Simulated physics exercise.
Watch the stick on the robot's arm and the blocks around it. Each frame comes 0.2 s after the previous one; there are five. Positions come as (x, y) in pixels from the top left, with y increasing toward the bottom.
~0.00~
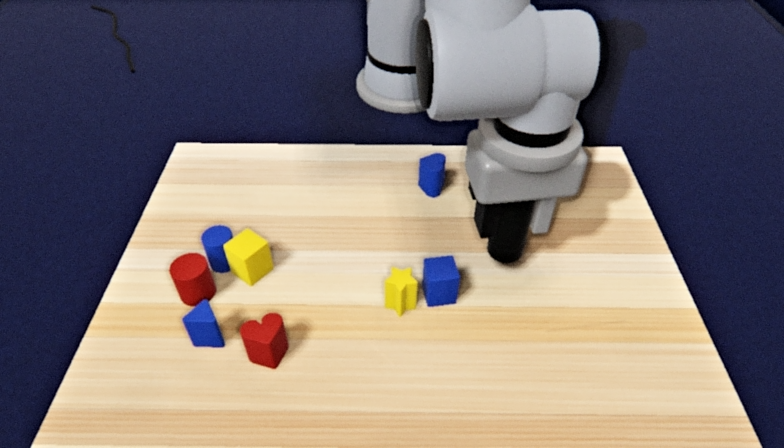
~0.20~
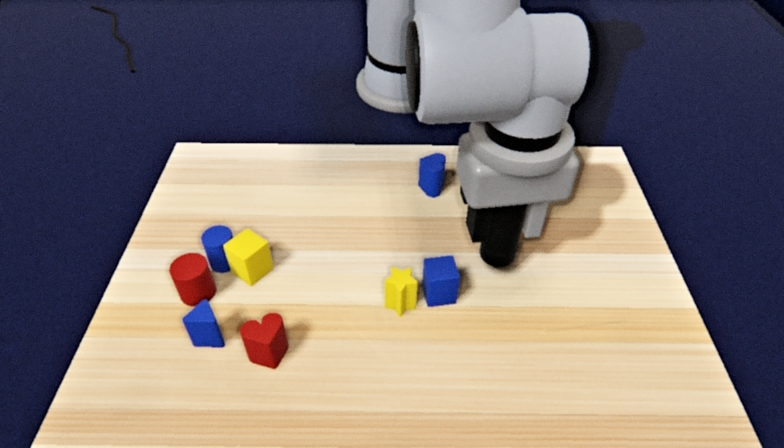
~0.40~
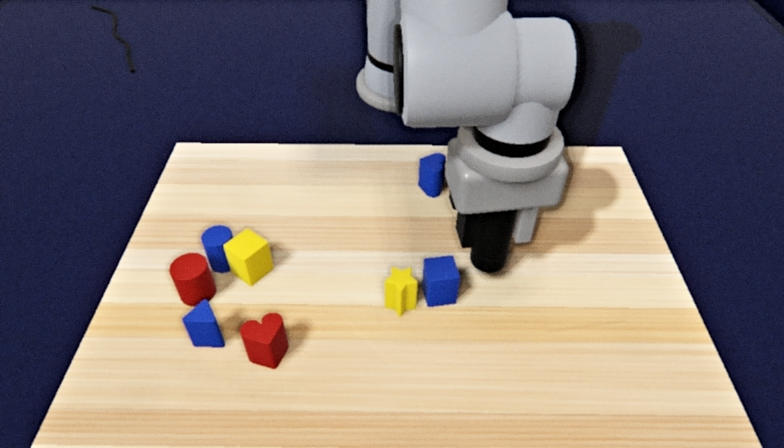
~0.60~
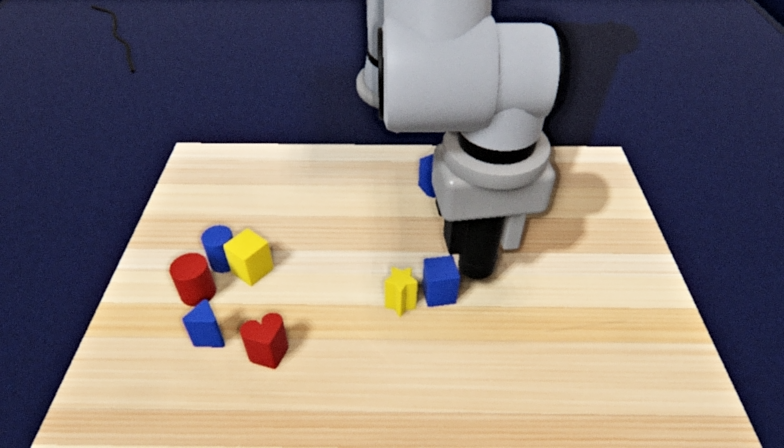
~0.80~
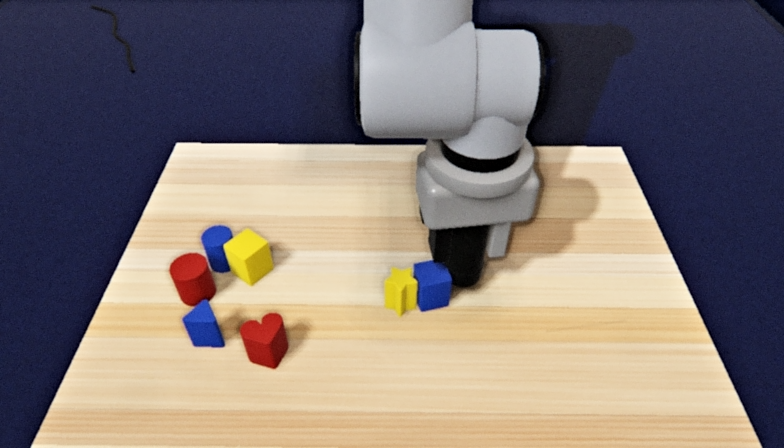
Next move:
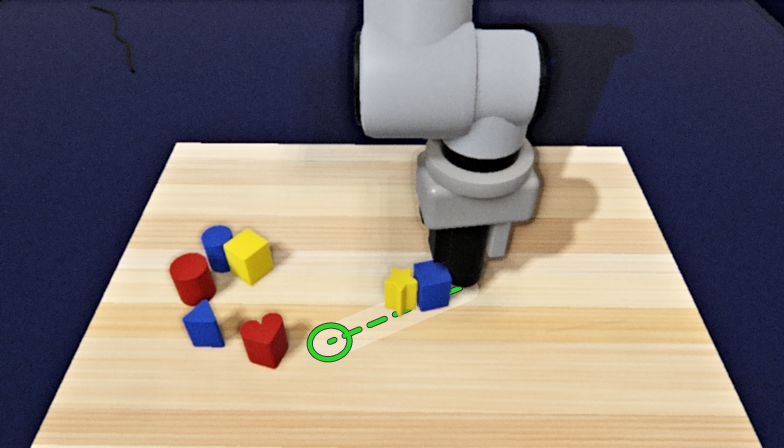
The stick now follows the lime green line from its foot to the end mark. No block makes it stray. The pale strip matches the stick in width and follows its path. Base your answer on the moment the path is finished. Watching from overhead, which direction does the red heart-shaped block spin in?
It twists anticlockwise.
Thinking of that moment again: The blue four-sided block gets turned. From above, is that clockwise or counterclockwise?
The blue four-sided block rotates clockwise.
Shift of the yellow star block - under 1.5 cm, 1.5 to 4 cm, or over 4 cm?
Once the path is done, the yellow star block lies more than 4 cm from its present place.
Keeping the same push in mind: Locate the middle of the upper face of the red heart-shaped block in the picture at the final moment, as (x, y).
I'd say the red heart-shaped block ends with its top centre at (233, 332).
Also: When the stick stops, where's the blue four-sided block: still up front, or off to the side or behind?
I'd say it is still being pushed.
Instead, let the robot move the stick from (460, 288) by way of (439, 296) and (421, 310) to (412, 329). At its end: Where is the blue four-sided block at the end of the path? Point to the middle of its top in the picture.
Its top face will be centred at roughly (376, 300).
The line goes from (460, 288) to (330, 342).
The first path, step by step. One third of the way, stick (420, 291); yellow star block (356, 291); blue four-sided block (387, 288).
Two thirds of the way, stick (375, 310); yellow star block (307, 305); blue four-sided block (338, 305).
At the end, stick (328, 329); red heart-shaped block (233, 332), turned 50° anticlockwise; yellow star block (259, 307), turned 30° clockwise; blue four-sided block (286, 319), turned 30° clockwise.
